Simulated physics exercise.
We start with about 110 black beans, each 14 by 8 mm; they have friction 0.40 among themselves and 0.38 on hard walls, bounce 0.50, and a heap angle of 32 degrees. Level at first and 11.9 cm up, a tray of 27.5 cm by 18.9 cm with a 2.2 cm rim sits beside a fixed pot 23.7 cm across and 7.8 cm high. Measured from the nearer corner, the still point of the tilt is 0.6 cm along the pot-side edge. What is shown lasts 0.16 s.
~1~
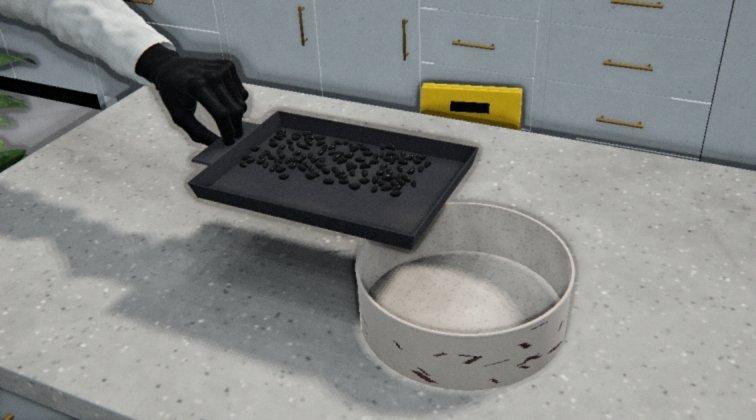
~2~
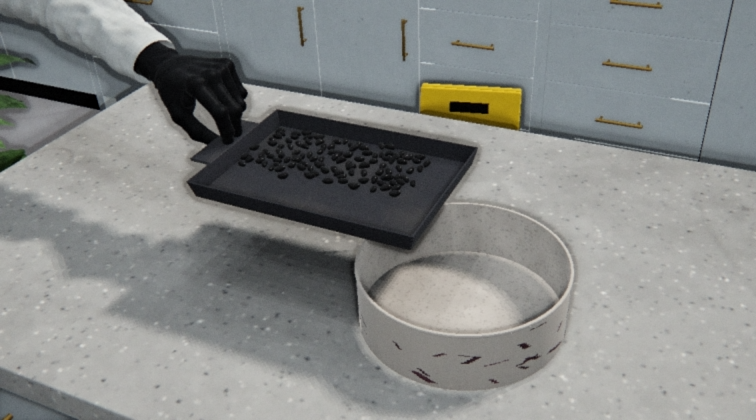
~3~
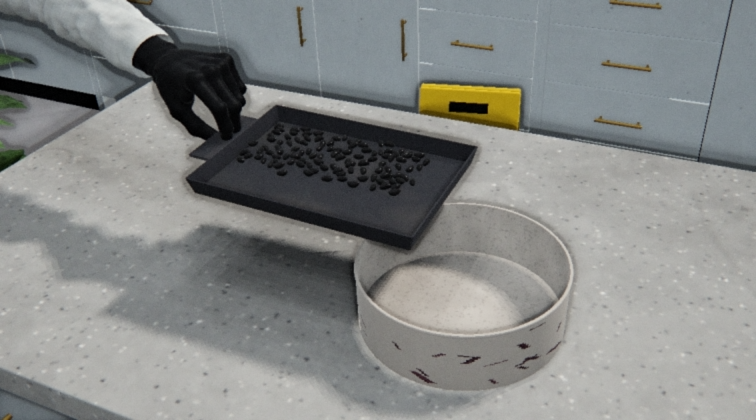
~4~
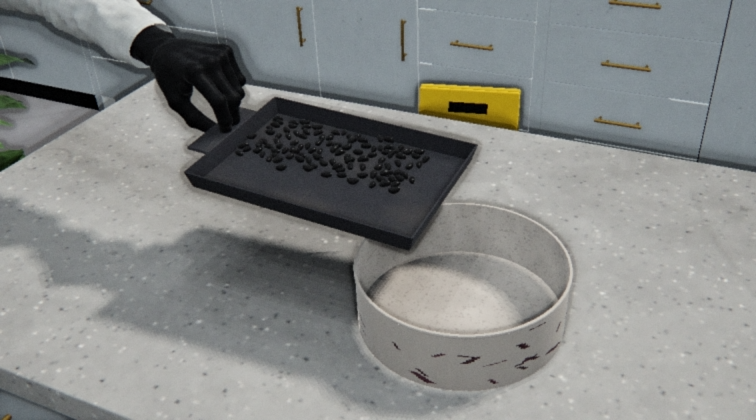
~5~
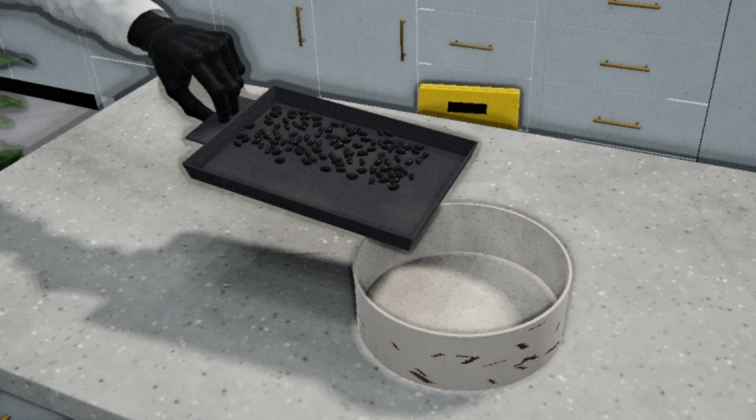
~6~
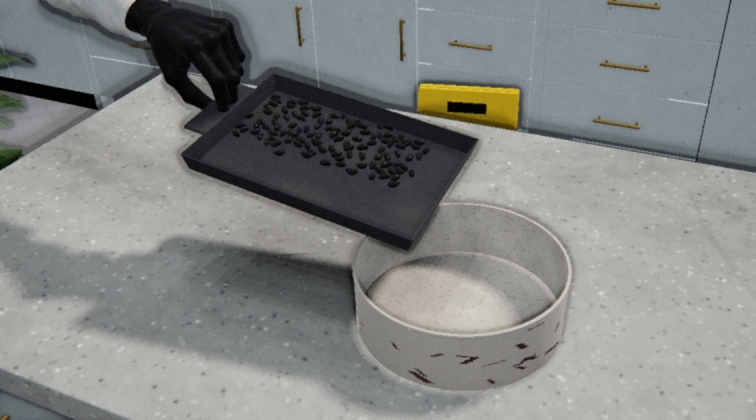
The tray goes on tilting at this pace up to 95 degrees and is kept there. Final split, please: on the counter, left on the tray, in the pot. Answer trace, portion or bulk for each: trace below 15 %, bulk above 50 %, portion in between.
Counter: Trace. Left on the tray: Trace. Pot: Bulk.
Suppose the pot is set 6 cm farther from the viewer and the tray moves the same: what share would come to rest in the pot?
Close to 35 per cent, then.
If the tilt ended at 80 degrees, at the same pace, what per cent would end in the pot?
It would be near 90 per cent.
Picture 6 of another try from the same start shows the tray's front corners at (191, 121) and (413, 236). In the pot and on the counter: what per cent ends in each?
Pot: 100, counter: 0.
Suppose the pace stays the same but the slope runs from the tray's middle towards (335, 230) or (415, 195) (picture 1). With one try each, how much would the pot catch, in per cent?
That would be close to 65 per cent, then close to 70 per cent.
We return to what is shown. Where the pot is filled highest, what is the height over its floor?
Height: Approx. 1.5 cm.
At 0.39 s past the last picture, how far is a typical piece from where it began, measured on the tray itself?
It has moved some 9 cm from its start.
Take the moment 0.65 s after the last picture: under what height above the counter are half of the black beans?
Around 12 cm up.
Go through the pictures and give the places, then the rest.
In the first frame, tray tilt 0 degrees, front corners at (195, 181) and (410, 232); middle of the pieces at (336, 158); pot at (464, 261).
In the second frame, tray tilt 0 degrees, front corners at (194, 180) and (410, 233); middle of the pieces at (335, 157).
In the third frame, tray tilt 2 degrees, front corners at (192, 177) and (409, 233); middle of the pieces at (335, 154).
In the fourth frame, tray tilt 4 degrees, front corners at (191, 171) and (409, 234), lowest corner right front; middle of the pieces at (334, 149).
In the fifth frame, tray tilt 7 degrees, front corners at (189, 162) and (409, 234), lowest corner right front; middle of the pieces at (333, 142).
In the sixth frame, tray tilt 10 degrees, front corners at (188, 153) and (410, 235), lowest corner right front; middle of the pieces at (333, 135); pot at (460, 262).
Then, 0.39 s after the last picture, tilt 51 degrees; the tray holds 100 %, the pot 0 %.
Then, 0.65 s after the last picture, tilt 79 degrees; the tray holds 50 %, the pot 35 %.
Then, 1.02 s after the last picture, tilt 95 degrees; the tray holds 5 %, the pot 95 %.
In the end, counter 0 %, tray 0 %, pot 100 %.
